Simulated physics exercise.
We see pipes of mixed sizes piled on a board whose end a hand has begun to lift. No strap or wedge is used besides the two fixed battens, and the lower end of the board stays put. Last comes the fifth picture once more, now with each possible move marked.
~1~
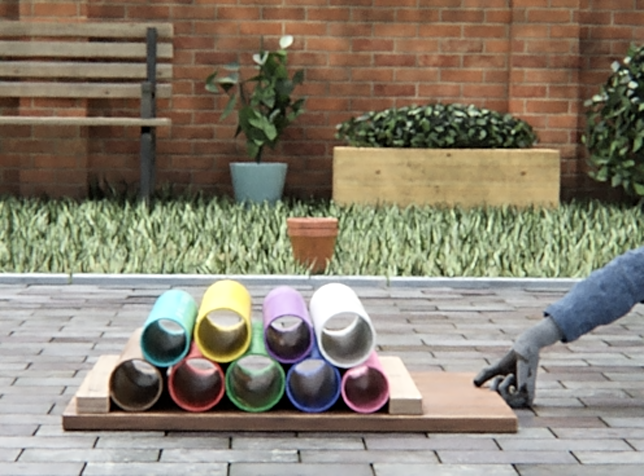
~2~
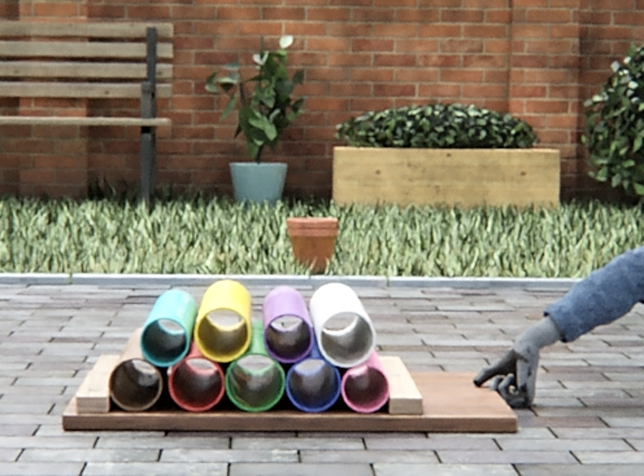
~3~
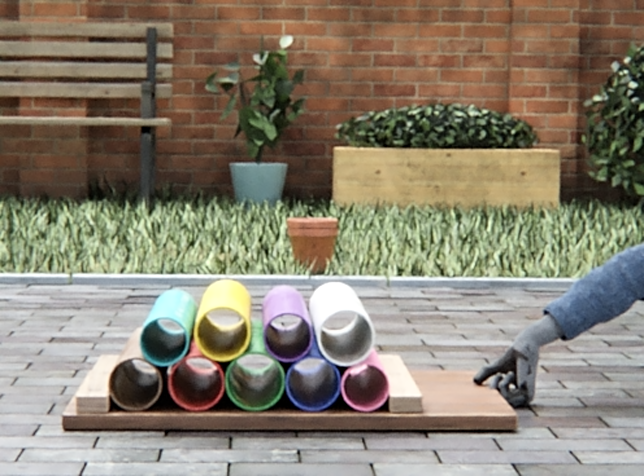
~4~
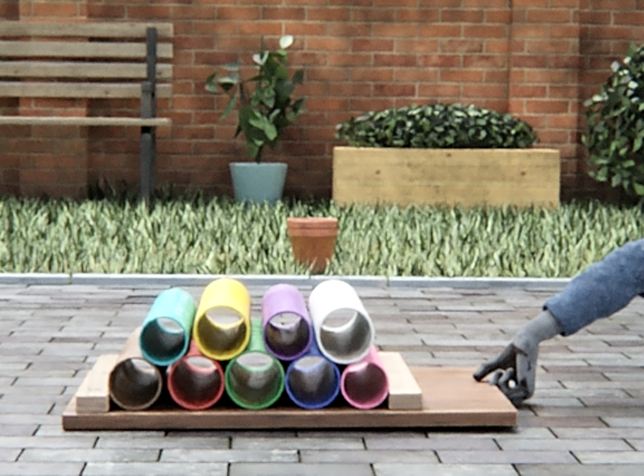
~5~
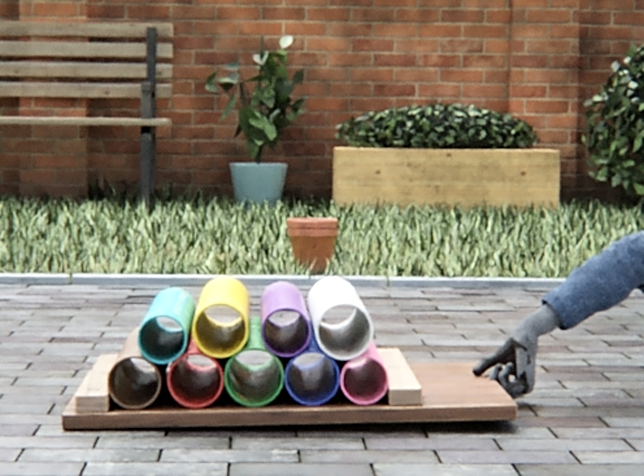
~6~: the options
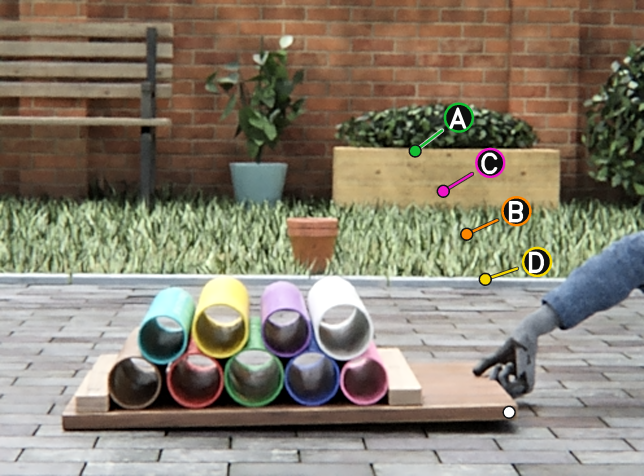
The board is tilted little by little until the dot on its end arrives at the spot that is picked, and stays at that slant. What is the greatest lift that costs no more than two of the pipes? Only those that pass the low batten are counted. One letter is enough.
The last mark within the limit is C.
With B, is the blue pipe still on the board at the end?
Yes, with B.
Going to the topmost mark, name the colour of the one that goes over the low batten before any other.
It is the turquoise one.
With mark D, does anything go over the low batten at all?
No.
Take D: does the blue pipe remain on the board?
The blue pipe: Yes.
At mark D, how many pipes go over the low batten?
The count is none.
On the marked copy, A at (415, 151); B at (467, 234); C at (443, 191); D at (486, 279); the white dot at (509, 412).
Taking C. A third of the way, board at 18°.
Two thirds of the way, board at 32°.
When it is over, board at 32°, two over the low batten (yellow, turquoise).
As for the rest, A four over the low batten (yellow, purple, white, turquoise); B none over the low batten; D none over the low batten.
